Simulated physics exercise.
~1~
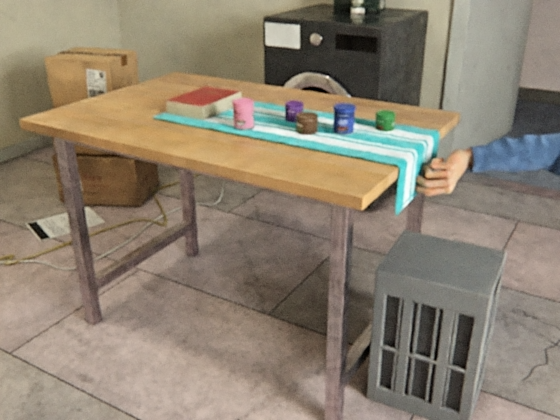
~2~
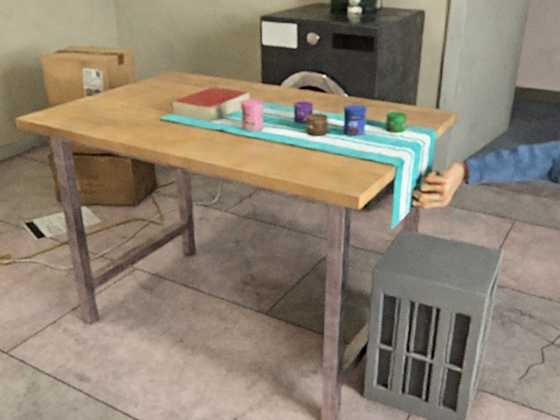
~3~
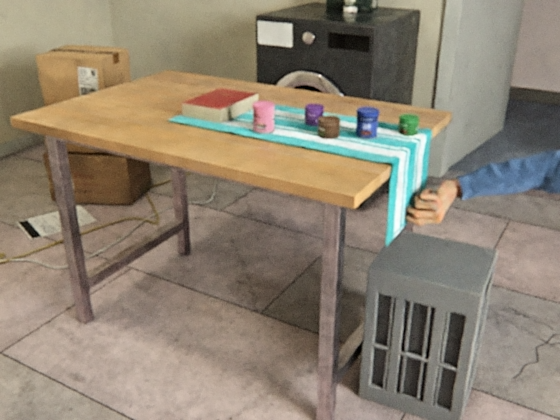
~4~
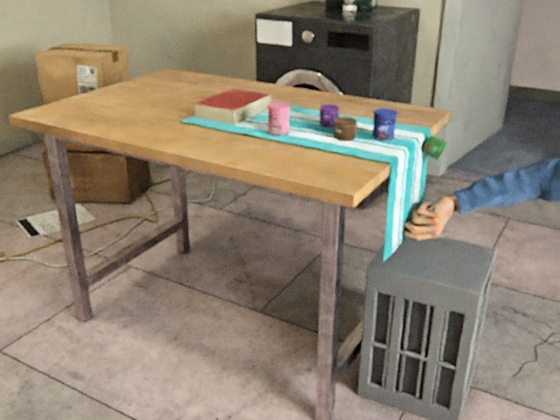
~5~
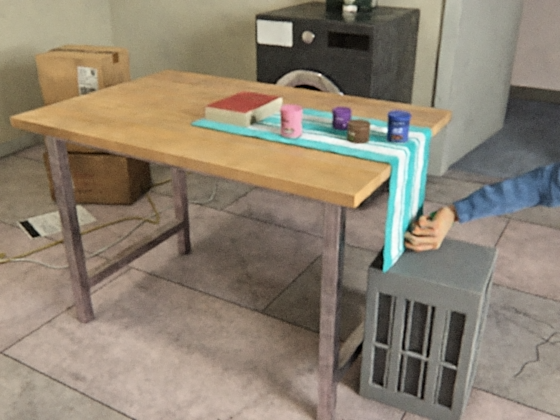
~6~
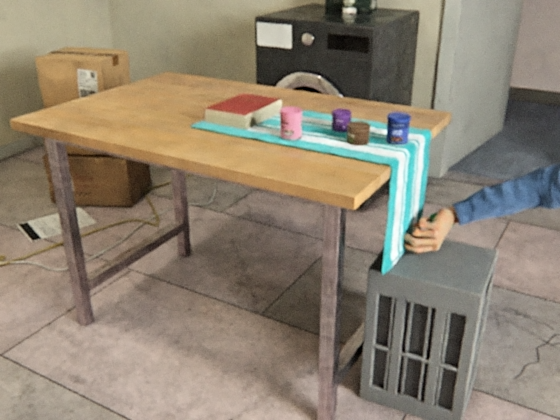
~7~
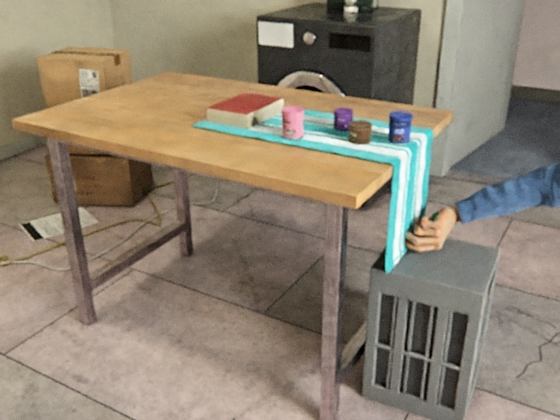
We see a hand draw a turquoise runner rightward and down off a wooden table, carrying small pots, cans and a red book along, until the green pot goes over the edge and the cloth's end rests on the grey crate, the other items still on the table.
